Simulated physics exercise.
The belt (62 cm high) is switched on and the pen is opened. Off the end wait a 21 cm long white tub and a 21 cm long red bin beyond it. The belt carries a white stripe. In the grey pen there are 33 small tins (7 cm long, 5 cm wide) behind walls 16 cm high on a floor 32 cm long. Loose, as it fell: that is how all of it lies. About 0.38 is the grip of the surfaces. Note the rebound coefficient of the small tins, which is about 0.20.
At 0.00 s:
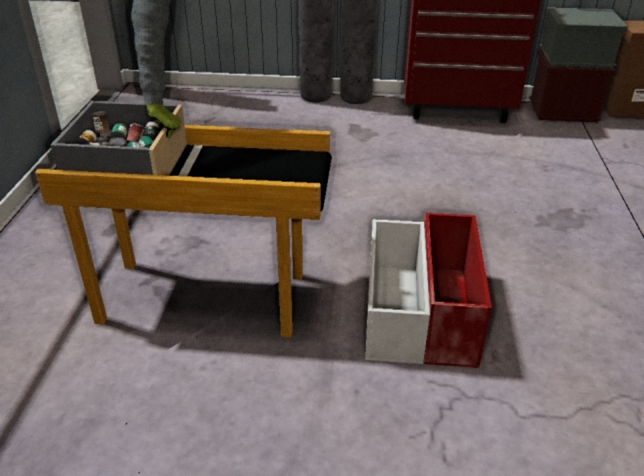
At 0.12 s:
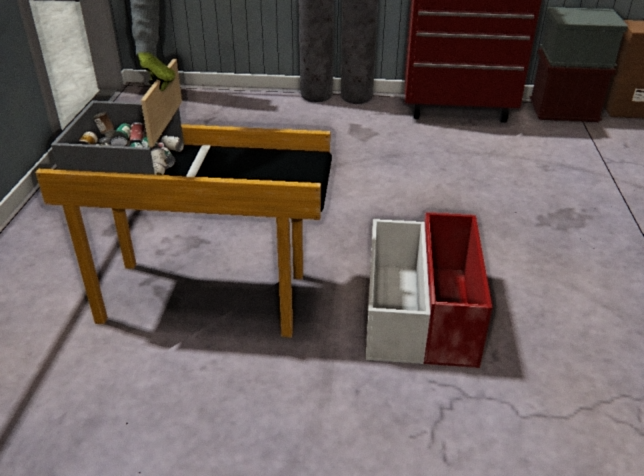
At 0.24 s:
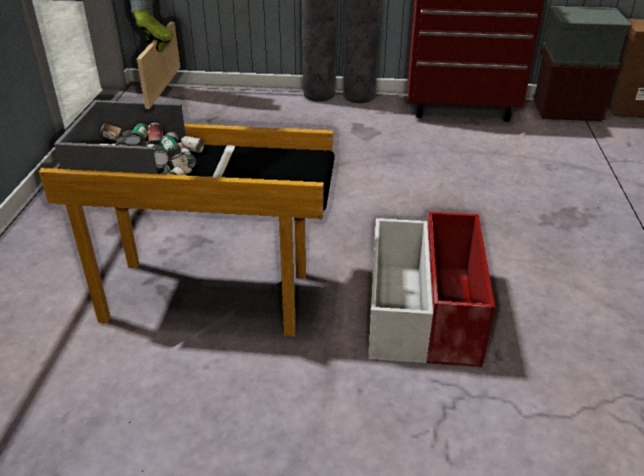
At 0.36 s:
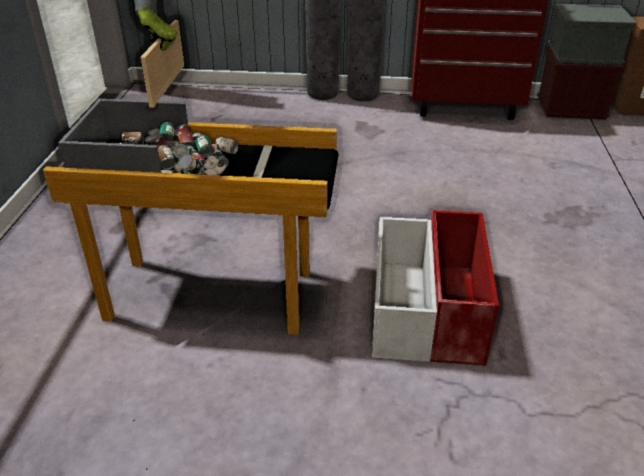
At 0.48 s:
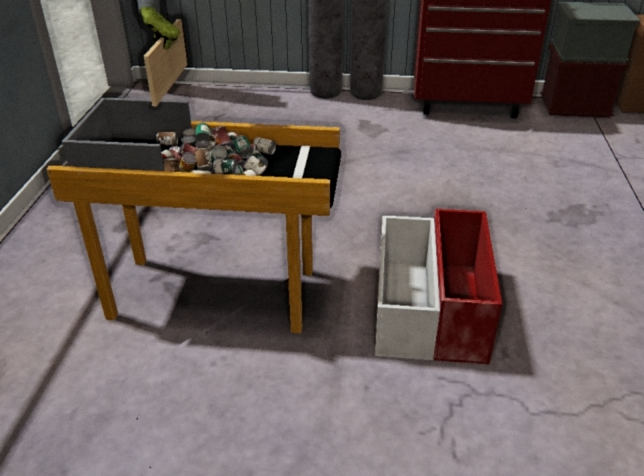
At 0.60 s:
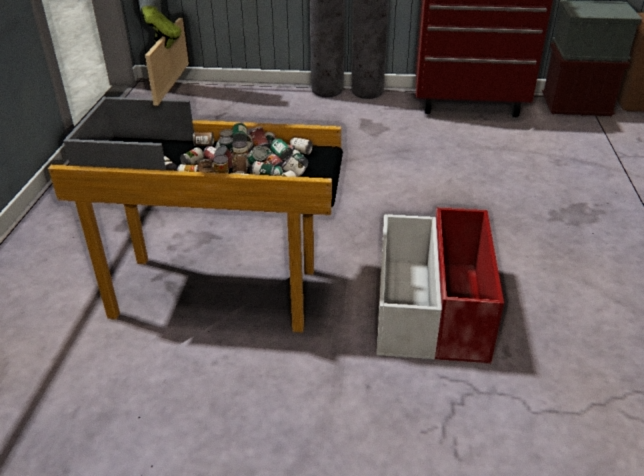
Green-gloved hand lifting a wooden panel from a grey pen, small tins spilling out and riding rightward along a black belt.
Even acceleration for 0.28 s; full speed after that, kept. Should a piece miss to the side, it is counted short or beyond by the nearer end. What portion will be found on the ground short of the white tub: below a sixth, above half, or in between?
Short of the white tub, on the ground: Below a sixth of them.
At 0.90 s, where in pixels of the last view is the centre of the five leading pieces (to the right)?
Centre approx. at (390, 199) px.
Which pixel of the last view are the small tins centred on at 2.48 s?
Roughly at pixel (407, 297).
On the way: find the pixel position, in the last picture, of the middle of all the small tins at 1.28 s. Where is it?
(415, 289).
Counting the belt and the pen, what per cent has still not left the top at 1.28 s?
Close to 5 in a hundred.
After 0.90 s, 1 still in the grey pen, 17 on the belt and 15 in the air.
After 1.28 s, 27 in the white tub, 2 on the belt and 4 in the air.
After 1.80 s, 31 in the white tub, 1 on the belt and 1 in the air.
Final count (at 2.48 s), 32 in the white tub and 1 on the ground short of the white tub. Asked share, 1 of 33, 3 per cent.
